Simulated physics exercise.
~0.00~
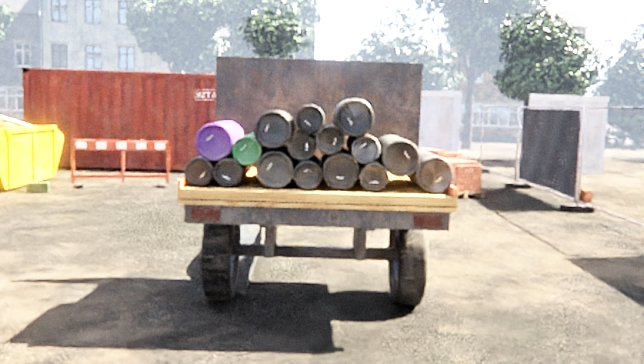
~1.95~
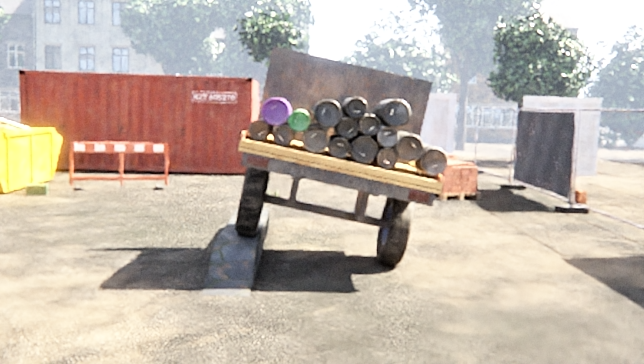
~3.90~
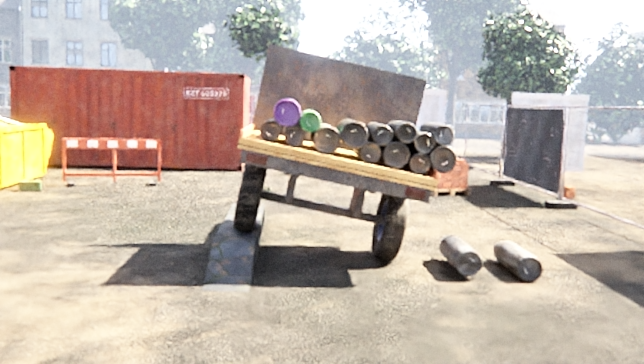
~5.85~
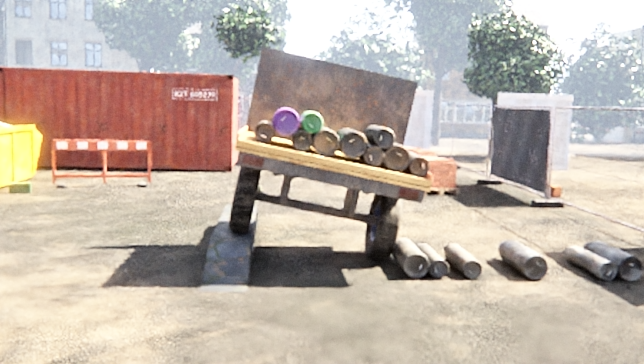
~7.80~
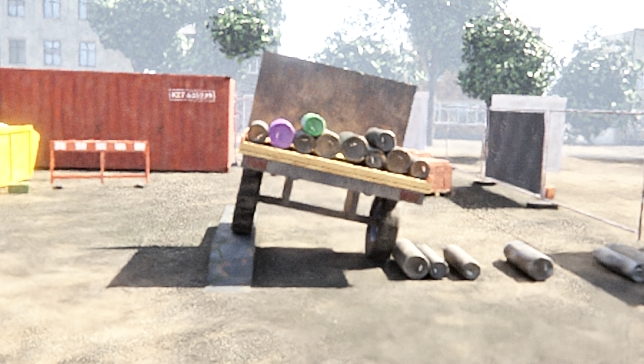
Trailer stacked with gas cylinders tilting on a raised slab, several dark ones rolling off right, purple and green staying aboard.
